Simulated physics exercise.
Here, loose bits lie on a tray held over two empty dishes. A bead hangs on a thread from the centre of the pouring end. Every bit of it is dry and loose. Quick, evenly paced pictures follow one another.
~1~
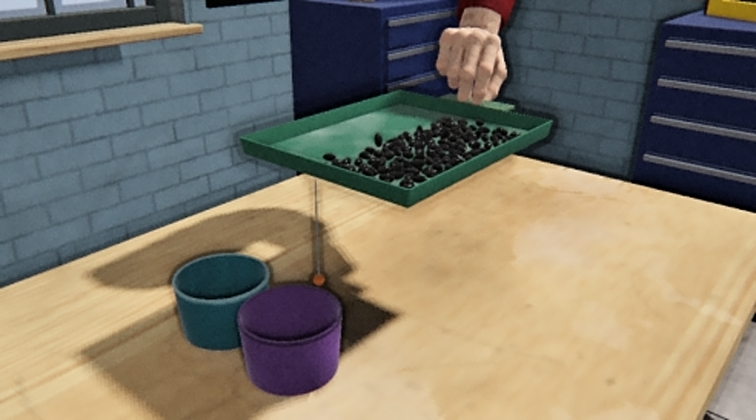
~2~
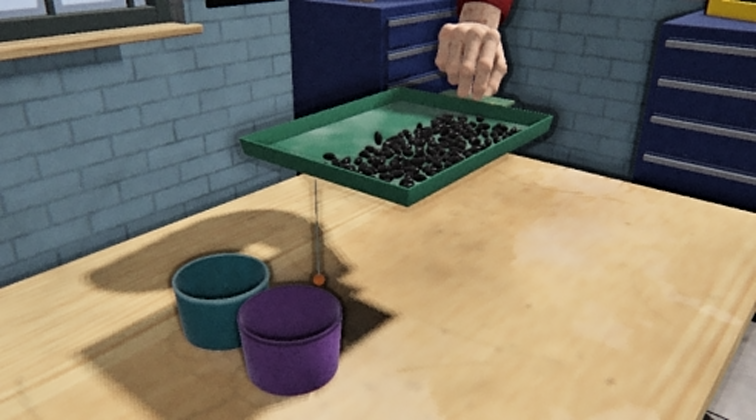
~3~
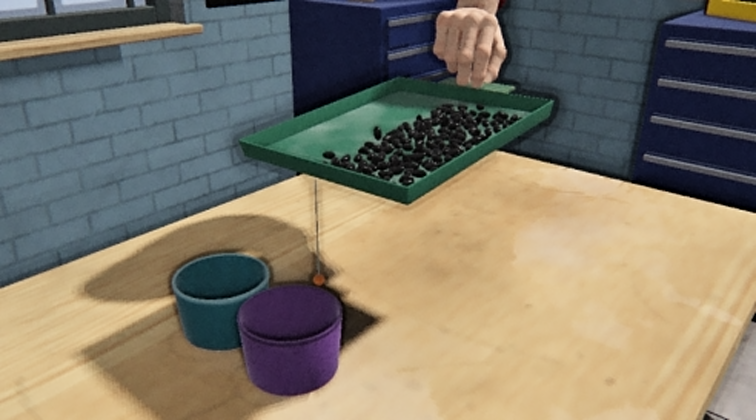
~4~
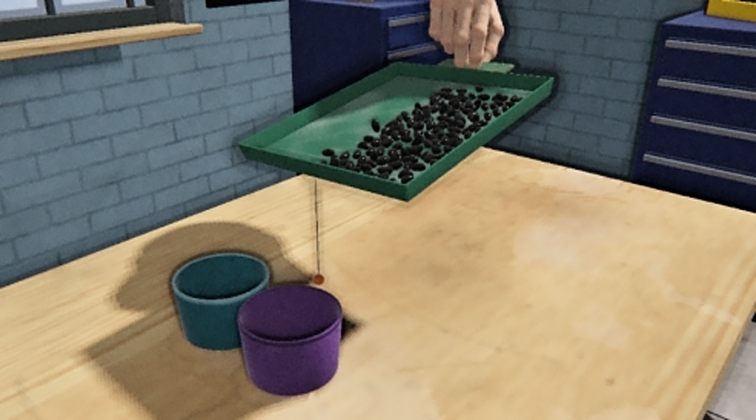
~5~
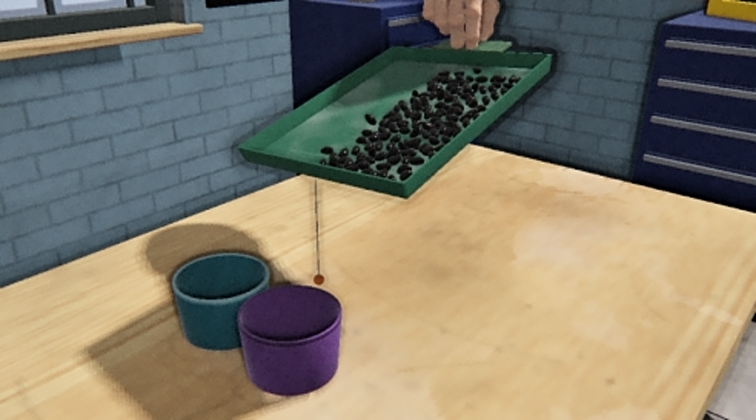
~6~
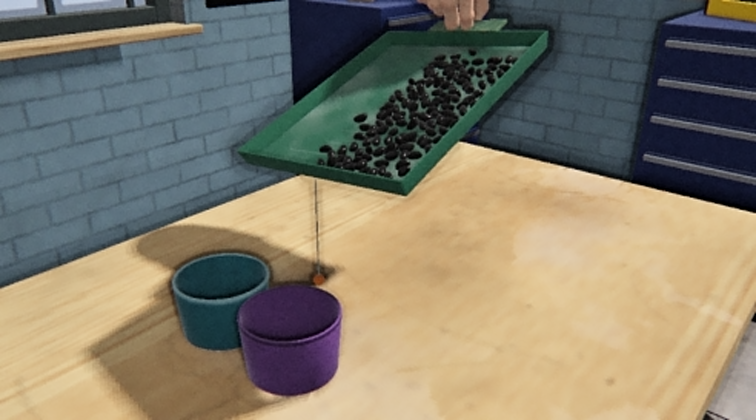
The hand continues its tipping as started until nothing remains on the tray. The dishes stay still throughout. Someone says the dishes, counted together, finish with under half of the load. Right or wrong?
Wrong, they hold over half.
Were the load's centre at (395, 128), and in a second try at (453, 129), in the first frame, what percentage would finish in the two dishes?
Roughly 80 per cent, and 80 per cent.
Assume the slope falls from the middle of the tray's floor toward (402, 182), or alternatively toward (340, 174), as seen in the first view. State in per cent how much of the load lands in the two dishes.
Well, 0 percent for one and then 50 percent for the other.
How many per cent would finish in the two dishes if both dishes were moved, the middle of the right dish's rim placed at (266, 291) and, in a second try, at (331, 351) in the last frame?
It comes to roughly 60 per cent in one try and roughly 50 per cent in the next.
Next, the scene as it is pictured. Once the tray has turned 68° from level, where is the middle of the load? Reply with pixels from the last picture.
Somewhere about pixel (311, 145).
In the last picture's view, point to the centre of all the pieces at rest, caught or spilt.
At about (268, 348), give or take.
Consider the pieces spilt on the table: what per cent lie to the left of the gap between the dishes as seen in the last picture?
Left portion: Around 30 %.
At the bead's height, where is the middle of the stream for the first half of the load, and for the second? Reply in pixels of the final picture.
Early half (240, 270), late half (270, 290).
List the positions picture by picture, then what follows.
Corners of the pouring end near (244, 137) and (408, 188), level; middle of the load near (431, 154), black beans; left dish near (185, 317); right dish near (253, 359); bead on its thread near (319, 280), in the first frame.
Corners of the pouring end near (244, 138) and (408, 187), level; middle of the load near (431, 152), in the second frame.
Corners of the pouring end near (243, 140) and (407, 186), tipped barely, lowest at the left corner; middle of the load near (431, 145), in the third frame.
Corners of the pouring end near (242, 143) and (405, 183), tipped a little, lowest at the left corner; middle of the load near (430, 135), in the fourth frame.
Corners of the pouring end near (241, 146) and (403, 181), tipped clearly, lowest at the left corner; middle of the load near (428, 125), in the fifth frame.
Corners of the pouring end near (241, 149) and (400, 179), tipped clearly, lowest at the left corner; middle of the load near (424, 115); left dish near (185, 317); right dish near (253, 359), in the sixth frame.
Shortly afterwards, tray tipped steeply; all but a few on the tray; a little in the air.
Next, tray tipped past a quarter turn; the bulk on the tray; a little in the right dish; a little in the left dish; only a few outside both; a little in the air.
Some moments later, tray tipped past a quarter turn; near a third in the right dish; near a third in the left dish; near a quarter outside both; only a few in the air.
In the end, tray tipped past a quarter turn; near a third in the right dish; near a third in the left dish; near a quarter outside both; only a few in the air.
